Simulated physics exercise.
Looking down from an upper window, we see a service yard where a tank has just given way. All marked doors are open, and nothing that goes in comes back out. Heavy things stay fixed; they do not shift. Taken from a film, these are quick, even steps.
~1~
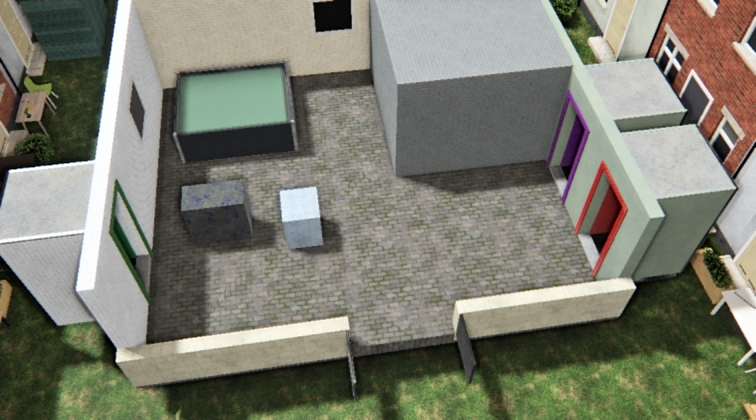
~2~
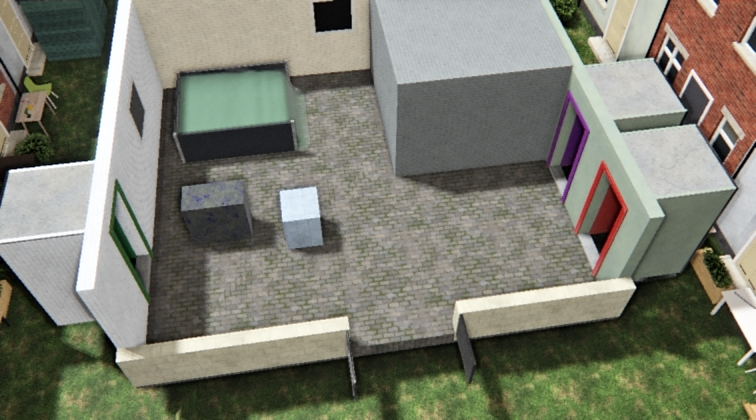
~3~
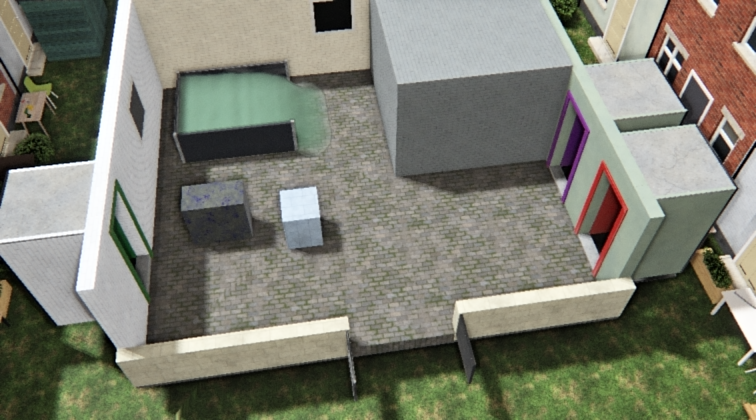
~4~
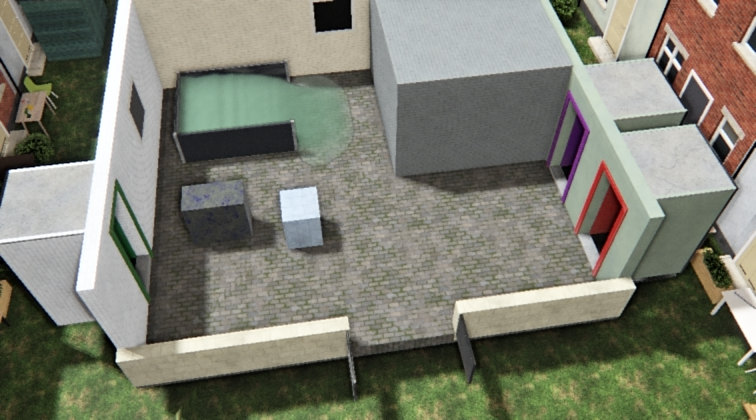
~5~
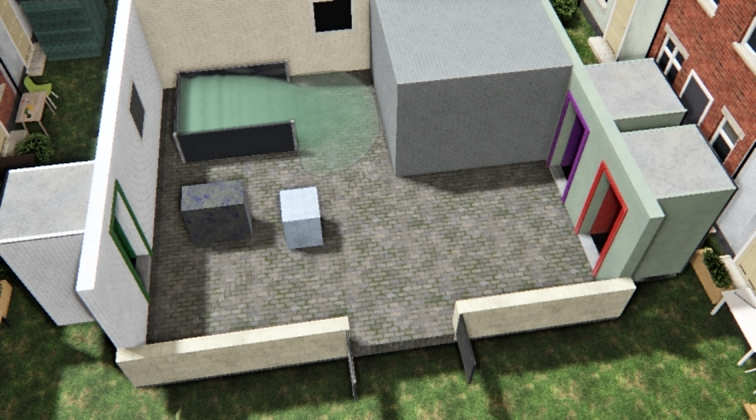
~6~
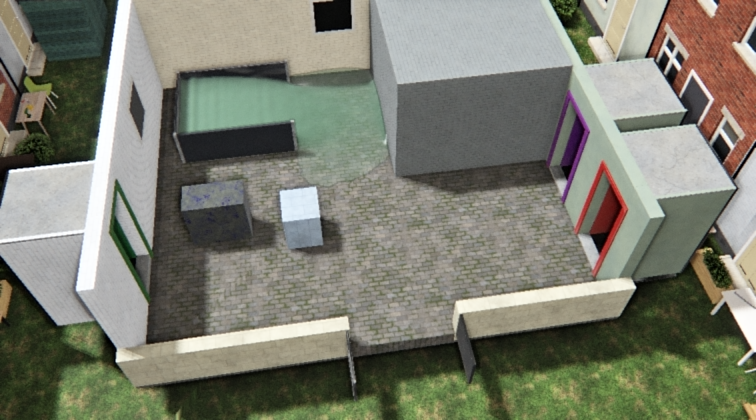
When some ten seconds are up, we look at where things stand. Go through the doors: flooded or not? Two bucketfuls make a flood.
Purple door: Not flooded. Green door: Not flooded. Red door: Flooded.
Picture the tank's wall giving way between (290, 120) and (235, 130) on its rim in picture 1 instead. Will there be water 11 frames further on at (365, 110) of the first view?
That spot ends up spared.
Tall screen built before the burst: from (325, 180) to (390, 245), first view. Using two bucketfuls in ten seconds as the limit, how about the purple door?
Note: Purple door exceeds threshold.
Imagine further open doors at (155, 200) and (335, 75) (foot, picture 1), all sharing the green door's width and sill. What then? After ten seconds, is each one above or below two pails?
Lab note - first stays short of the line, second crosses the line.
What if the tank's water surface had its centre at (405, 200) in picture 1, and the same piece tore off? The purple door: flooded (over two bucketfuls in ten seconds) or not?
My call is that the purple one gets too much.
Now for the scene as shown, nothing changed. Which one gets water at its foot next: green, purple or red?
The red one.
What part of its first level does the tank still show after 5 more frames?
My figure is about 54 in a hundred.
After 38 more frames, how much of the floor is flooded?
It comes to 85 per cent.
A moment on, water covers 20 % of the floor; the purple door not reached, the green door not reached, the red door not reached.
Next, water covers 25 % of the floor; the purple door not reached, the green door not reached, the red door not reached.
Then, water covers 55 % of the floor; the purple door not reached, the green door not reached, the red door not reached.
Later, water covers 85 % of the floor; the purple door wet at the sill, nothing in, the green door wet at the sill, nothing in, the red door under two buckets in.
In the end, water covers 95 % of the floor; the purple door under two buckets in, the green door wet at the sill, nothing in, the red door over two buckets in.
